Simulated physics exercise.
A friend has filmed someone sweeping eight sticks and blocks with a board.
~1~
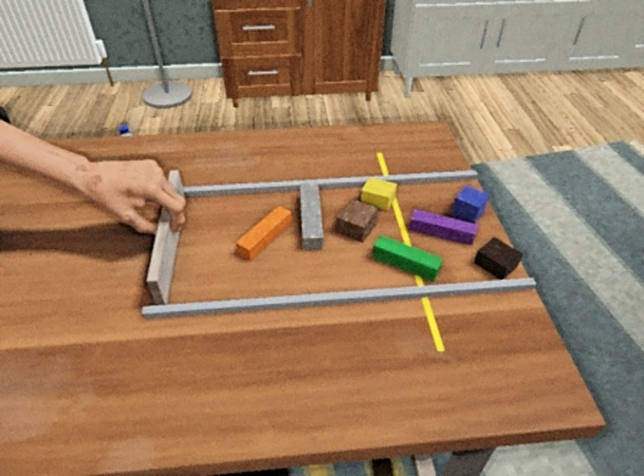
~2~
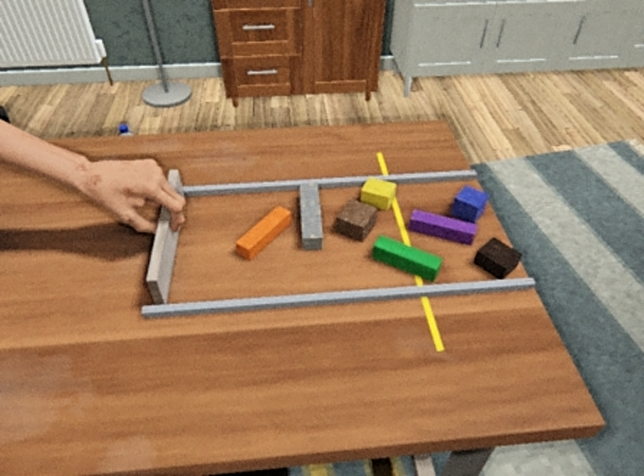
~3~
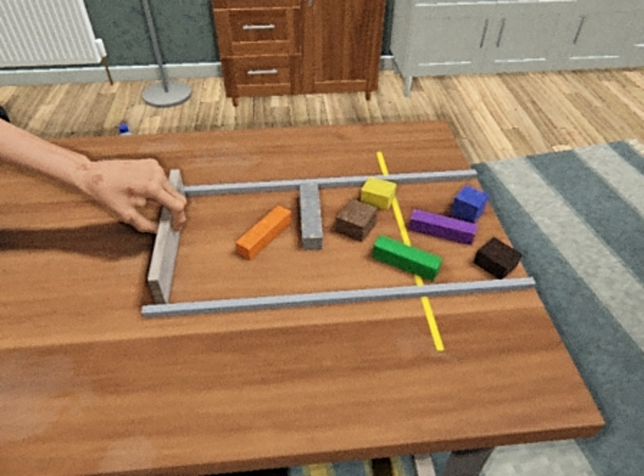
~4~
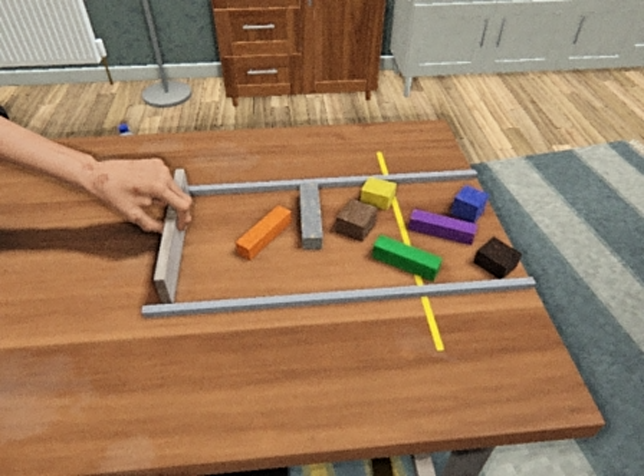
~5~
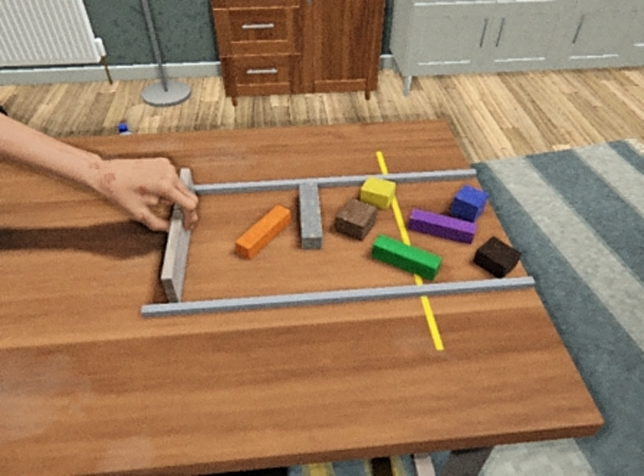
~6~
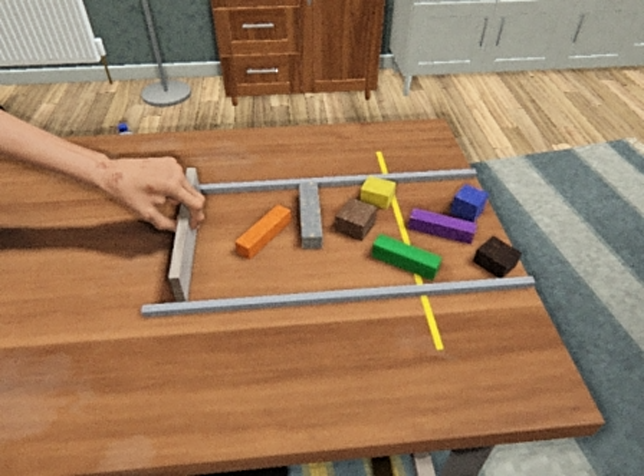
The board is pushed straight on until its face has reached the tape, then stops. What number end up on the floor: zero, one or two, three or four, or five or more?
The number that fall off is zero.
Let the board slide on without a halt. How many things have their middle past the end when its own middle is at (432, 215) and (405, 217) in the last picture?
The counts: 2 and 0.
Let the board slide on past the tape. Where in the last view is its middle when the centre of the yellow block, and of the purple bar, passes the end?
For the yellow block at (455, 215), for the purple bar at (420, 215).
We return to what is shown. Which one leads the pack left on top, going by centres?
Foremost is the purple bar.
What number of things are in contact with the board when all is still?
It touches 1.
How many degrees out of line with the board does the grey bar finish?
Near 0 degrees.
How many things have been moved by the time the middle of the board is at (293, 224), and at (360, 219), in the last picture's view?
The counts are 2 and 6.
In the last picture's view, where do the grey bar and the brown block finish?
The grey bar stops around (423, 206); the brown block around (450, 210).
Soon after, none off yet; black block at rest near (497, 257); blue block at rest near (469, 204); purple bar at rest near (442, 226).
Then, none off yet; black block at rest near (497, 257); blue block at rest near (469, 204); purple bar moved a little near (472, 226).
At rest, the number that fall off is zero.
